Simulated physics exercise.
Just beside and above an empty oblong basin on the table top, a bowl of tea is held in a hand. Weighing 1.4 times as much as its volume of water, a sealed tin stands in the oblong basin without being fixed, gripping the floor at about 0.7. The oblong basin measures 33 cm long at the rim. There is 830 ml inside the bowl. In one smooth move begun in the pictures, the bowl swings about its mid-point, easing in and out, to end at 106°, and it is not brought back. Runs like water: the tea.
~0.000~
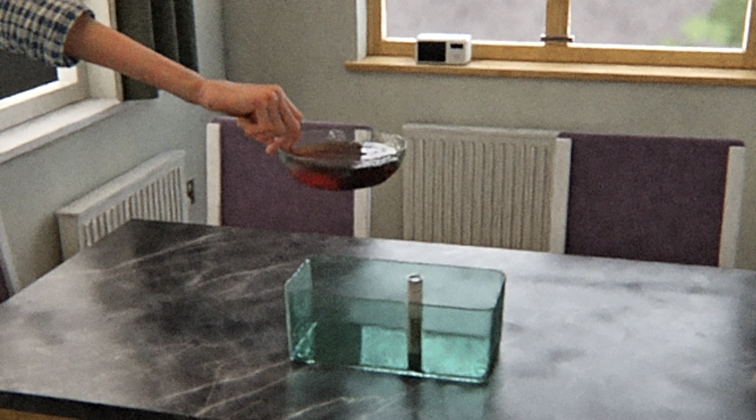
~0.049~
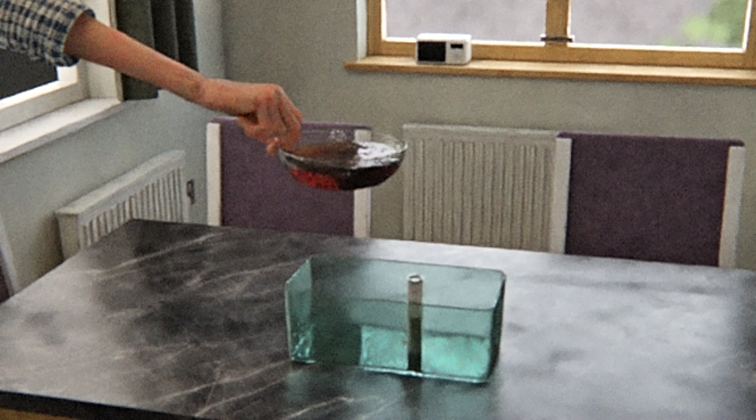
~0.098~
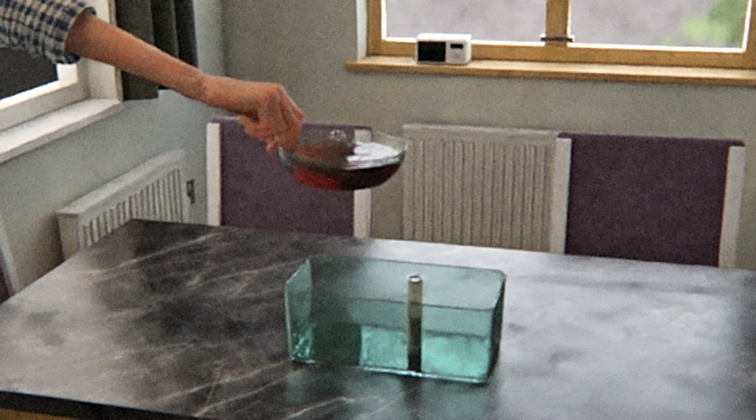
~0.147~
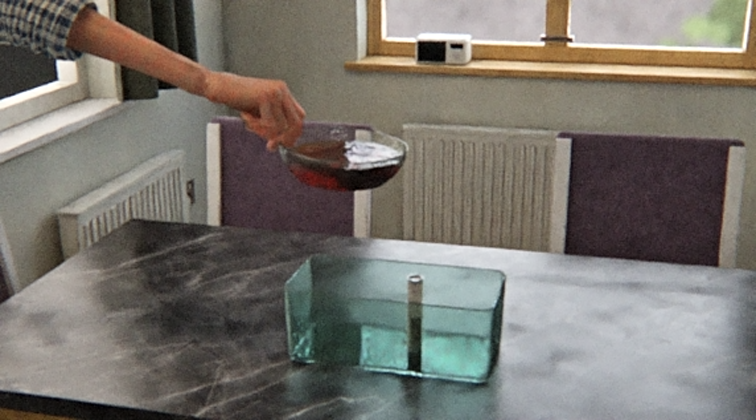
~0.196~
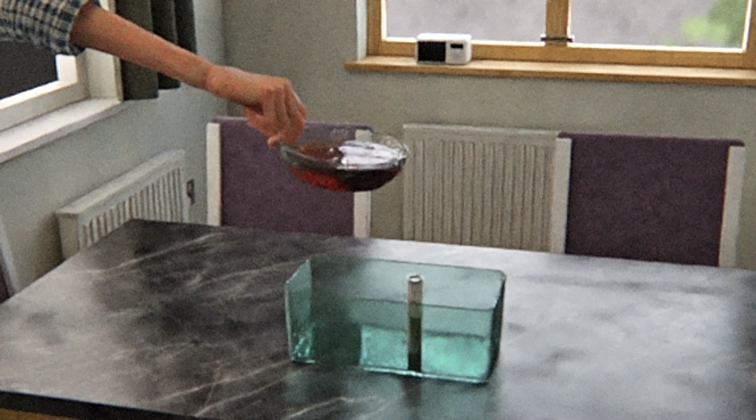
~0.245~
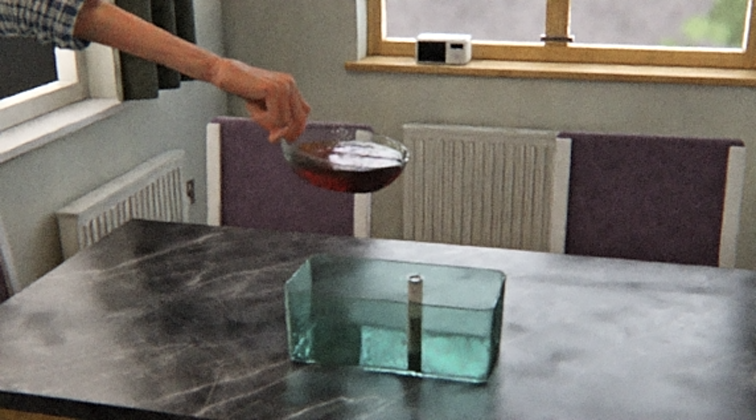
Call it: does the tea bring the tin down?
Call: Not brought down.
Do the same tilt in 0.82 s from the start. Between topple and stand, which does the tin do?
The tin stays balanced.
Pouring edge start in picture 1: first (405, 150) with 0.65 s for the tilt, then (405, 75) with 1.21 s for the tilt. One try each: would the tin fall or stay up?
First it stays on its base; then it tips over.
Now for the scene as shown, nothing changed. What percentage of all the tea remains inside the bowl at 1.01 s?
Roughly 0 percent remains.
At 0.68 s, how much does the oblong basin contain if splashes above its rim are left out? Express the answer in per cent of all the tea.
I'd estimate some 24 percent of the liquid.
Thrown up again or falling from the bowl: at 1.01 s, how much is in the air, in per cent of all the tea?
Estimate: Around 5 per cent.
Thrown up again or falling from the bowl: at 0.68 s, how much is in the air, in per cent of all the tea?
Estimate: About 48 % of all of it.
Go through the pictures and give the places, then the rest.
In the first frame, it leans 0°; its right rim is at (404, 149); the tea meets the walls at (288, 151) and (401, 158); the oblong basin's rim runs from (297, 272) to (500, 291); the tin's top is at (415, 281).
In the second frame, it leans 0°; its right rim is at (404, 150); the tea meets the walls at (288, 151) and (401, 159).
In the third frame, it leans 2°; its right rim is at (405, 151); the tea meets the walls at (288, 150) and (401, 159).
In the fourth frame, it leans 4°; its right rim is at (405, 154); the tea meets the walls at (289, 149) and (402, 161).
In the fifth frame, it leans 7°; its right rim is at (406, 157); the tea meets the walls at (290, 148) and (403, 162).
In the sixth frame, it leans 10°; its right rim is at (406, 161); the tea meets the walls at (292, 148) and (405, 163).
Then, 0.68 s in, the tilt is 64° and 29 per cent is still to pour; the tin stands where it began.
Then, 1.01 s in, the tilt is 99° and 0 per cent is still to pour; the tin stands where it began.
Then, 1.34 s in, the tilt is 106° and 0 per cent is still to pour; the tin stands where it began.
Then, 1.71 s in, the tilt is 106° and 0 per cent is still to pour; the tin stands where it began.
Finally, the tin stands where it began.
